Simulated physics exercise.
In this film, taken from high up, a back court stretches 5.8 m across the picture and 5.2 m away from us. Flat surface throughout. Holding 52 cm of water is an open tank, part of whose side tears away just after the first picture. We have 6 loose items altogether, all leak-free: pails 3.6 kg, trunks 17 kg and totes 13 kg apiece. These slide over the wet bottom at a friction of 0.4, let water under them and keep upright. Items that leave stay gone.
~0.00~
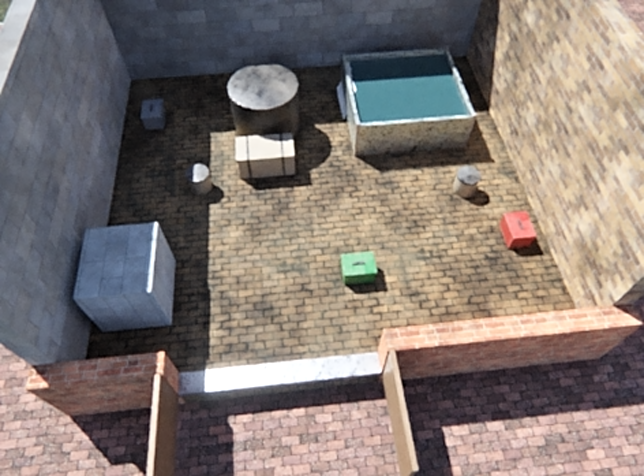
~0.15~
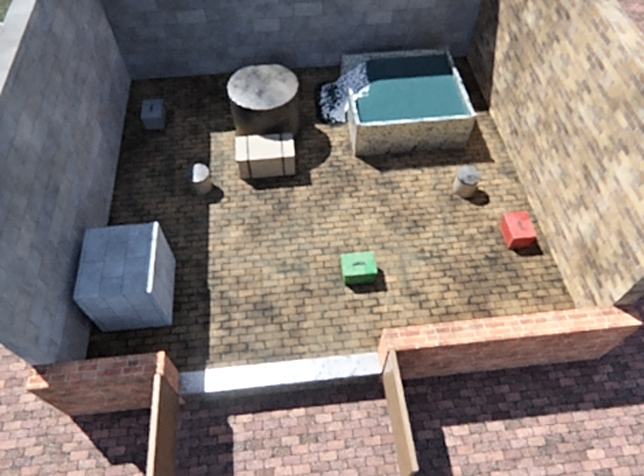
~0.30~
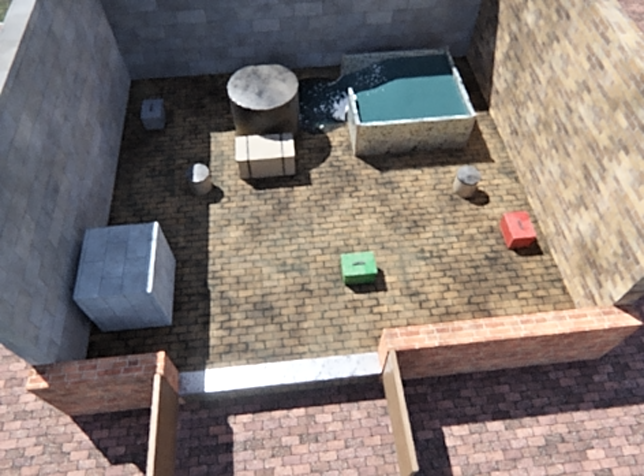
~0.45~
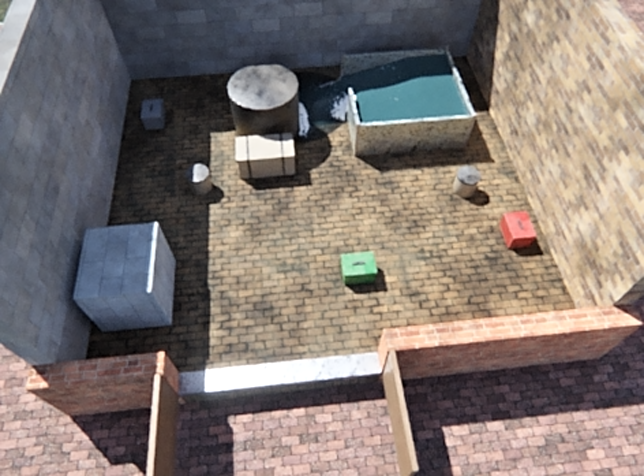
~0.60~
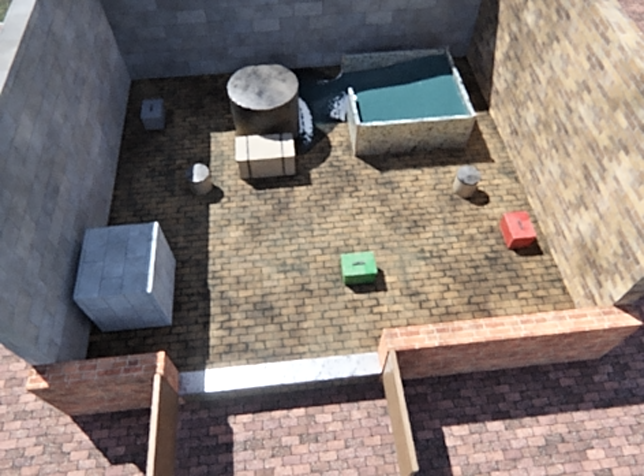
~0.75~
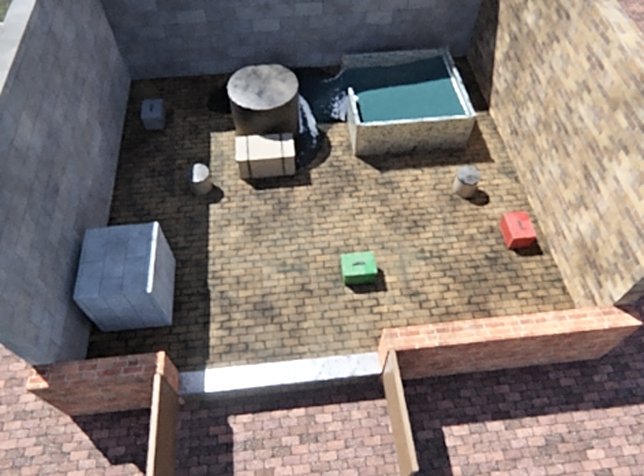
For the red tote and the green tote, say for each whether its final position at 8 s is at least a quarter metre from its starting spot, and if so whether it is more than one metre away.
At the end, I expect the red tote to hardly budge. I expect the green tote to hardly budge.
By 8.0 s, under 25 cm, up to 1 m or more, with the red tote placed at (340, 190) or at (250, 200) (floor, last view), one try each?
Taken in turn, it stays almost motionless and then stays almost motionless.
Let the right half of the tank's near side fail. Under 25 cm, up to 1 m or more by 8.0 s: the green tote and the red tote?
The green tote would move somewhat and the red tote would be washed far off.
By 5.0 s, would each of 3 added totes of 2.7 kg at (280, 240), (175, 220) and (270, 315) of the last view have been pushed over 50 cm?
Going through them in the order asked, they come out shy of the mark, clear of the mark and shy of the mark.
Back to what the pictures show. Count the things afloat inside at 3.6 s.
At that time the total is 0.
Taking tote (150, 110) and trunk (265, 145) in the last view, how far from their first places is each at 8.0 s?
200 cm and 0 cm, respectively.
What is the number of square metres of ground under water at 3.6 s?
Wet area: Approx. 20 m2.
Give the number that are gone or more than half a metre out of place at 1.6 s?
The answer is 0.
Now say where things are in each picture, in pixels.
In the first picture, the red tote at (520, 225) rests on the ground; the green tote at (359, 263) rests on the ground; 2.5 m2 under water; 0 of 6 have shifted.
In the second picture, the red tote at (520, 225) rests on the ground; the green tote at (359, 263) rests on the ground; water covers 3.0 m2; 0 of 6 have shifted.
In the third picture, the red tote at (520, 225), on the bottom; the green tote at (359, 263) rests on the ground; 3.5 m2 under water; 0 of 6 have shifted.
In the fourth picture, the red tote at (520, 225), on the bottom; the green tote at (359, 263), on the bottom; 3.9 m2 under water; 0 of 6 have shifted.
In the fifth picture, the red tote at (520, 225), on the bottom; the green tote at (359, 263), on the bottom; water covers 4.5 m2; 0 of 6 have shifted.
In the sixth picture, the red tote at (520, 225) rests on the ground; the green tote at (359, 263), on the bottom; 5.0 m2 under water; 0 of 6 have shifted.
After 1.6 s the red tote is near (520, 225), 0.0 m from its start, aground; the green tote is near (359, 263), 0.0 m from its start, aground; 0 of 6 are out; 0 afloat.
After 3.6 s the red tote is near (520, 225), 0.0 m from its start, aground; the green tote is near (359, 263), 0.0 m from its start, aground; 0 of 6 are out; 0 afloat.
After 5.6 s the red tote is near (520, 225), 0.0 m from its start, aground; the green tote is near (359, 263), 0.0 m from its start, aground; 0 of 6 are out; 0 afloat.
After 8.0 s the red tote is near (520, 225), 0.0 m from its start, aground; the green tote is near (359, 263), 0.0 m from its start, aground; 0 of 6 are out; 1 afloat.
